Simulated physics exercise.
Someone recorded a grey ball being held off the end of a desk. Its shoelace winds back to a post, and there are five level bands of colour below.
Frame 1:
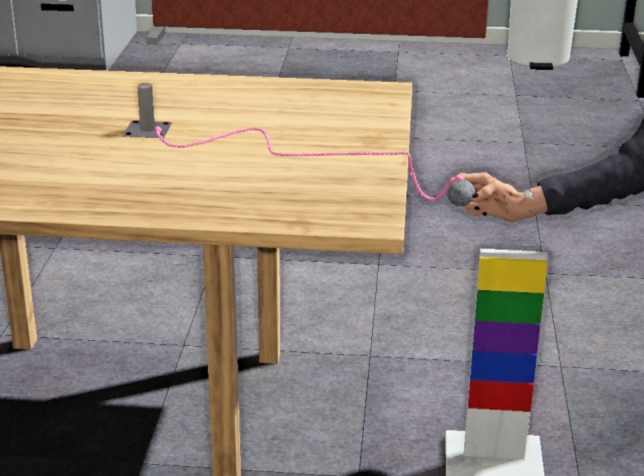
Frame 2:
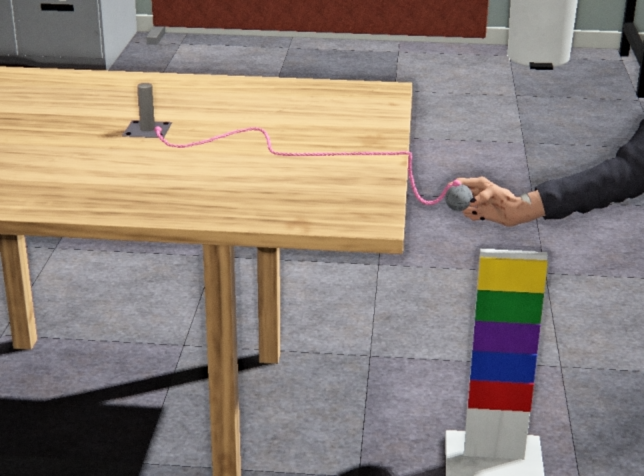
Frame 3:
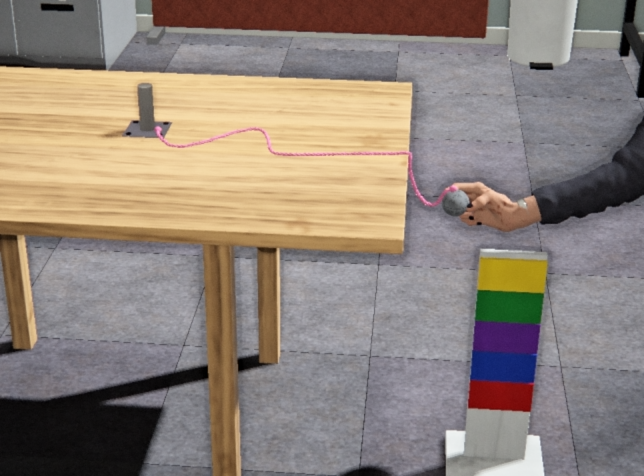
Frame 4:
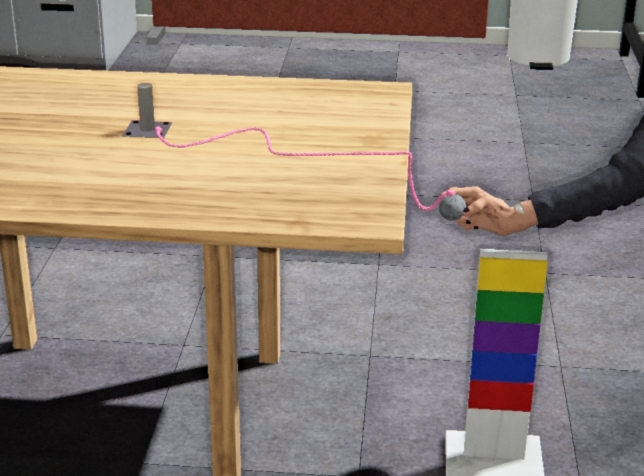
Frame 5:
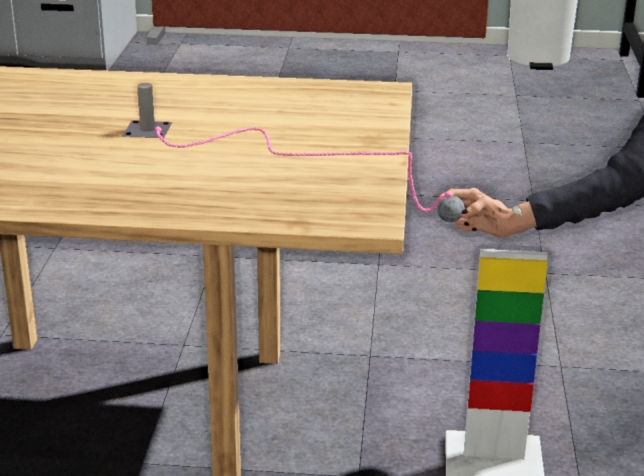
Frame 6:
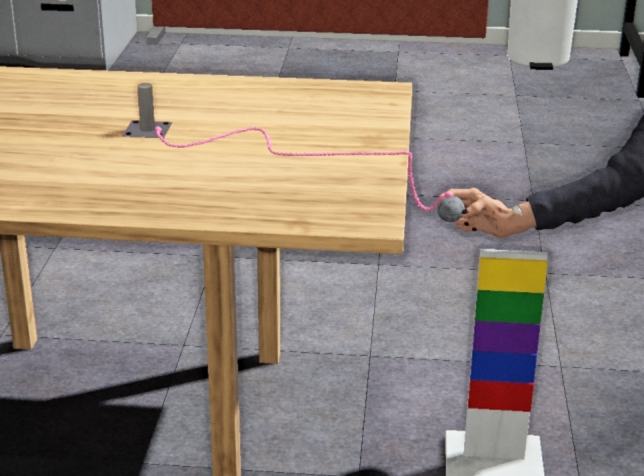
A grey ball, held by a hand beyond the right end of a wooden desk, shifts slightly left and down, while the pink shoelace linking it to a post stays nearly still above five level colour bands.
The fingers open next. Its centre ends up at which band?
At the purple one.
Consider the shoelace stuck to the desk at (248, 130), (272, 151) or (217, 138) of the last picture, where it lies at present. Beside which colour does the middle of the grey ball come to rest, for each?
Going through them one at a time, the answers are green; yellow; green.
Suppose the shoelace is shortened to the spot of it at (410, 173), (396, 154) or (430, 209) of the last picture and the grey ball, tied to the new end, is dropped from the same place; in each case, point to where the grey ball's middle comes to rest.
First (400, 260), then (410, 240), then (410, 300).
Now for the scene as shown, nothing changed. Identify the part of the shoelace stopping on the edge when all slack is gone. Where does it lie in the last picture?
The bit in question sits close to (321, 155).
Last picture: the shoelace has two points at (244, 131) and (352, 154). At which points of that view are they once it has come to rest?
About (284, 140), and the other about (408, 182).
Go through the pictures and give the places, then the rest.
The first picture shows grey ball (461, 193); yellow (512, 277); green (509, 308); purple (506, 339); blue (503, 368); red (501, 397).
The second picture shows grey ball (459, 198); shoelace through (167, 144) (233, 133) (270, 148) (339, 154) (410, 168).
The third picture shows grey ball (455, 203).
The fourth picture shows grey ball (452, 207); shoelace through (167, 144) (233, 133) (270, 148) (339, 154) (409, 168).
The fifth picture shows grey ball (451, 209).
The sixth picture shows grey ball (451, 209); shoelace through (167, 144) (233, 133) (270, 148) (339, 154) (409, 167).
A little later, ball near (387, 312); level with purple.
Next, ball near (416, 326); level with purple.
When it is over, ball near (404, 324); level with purple. At purple.
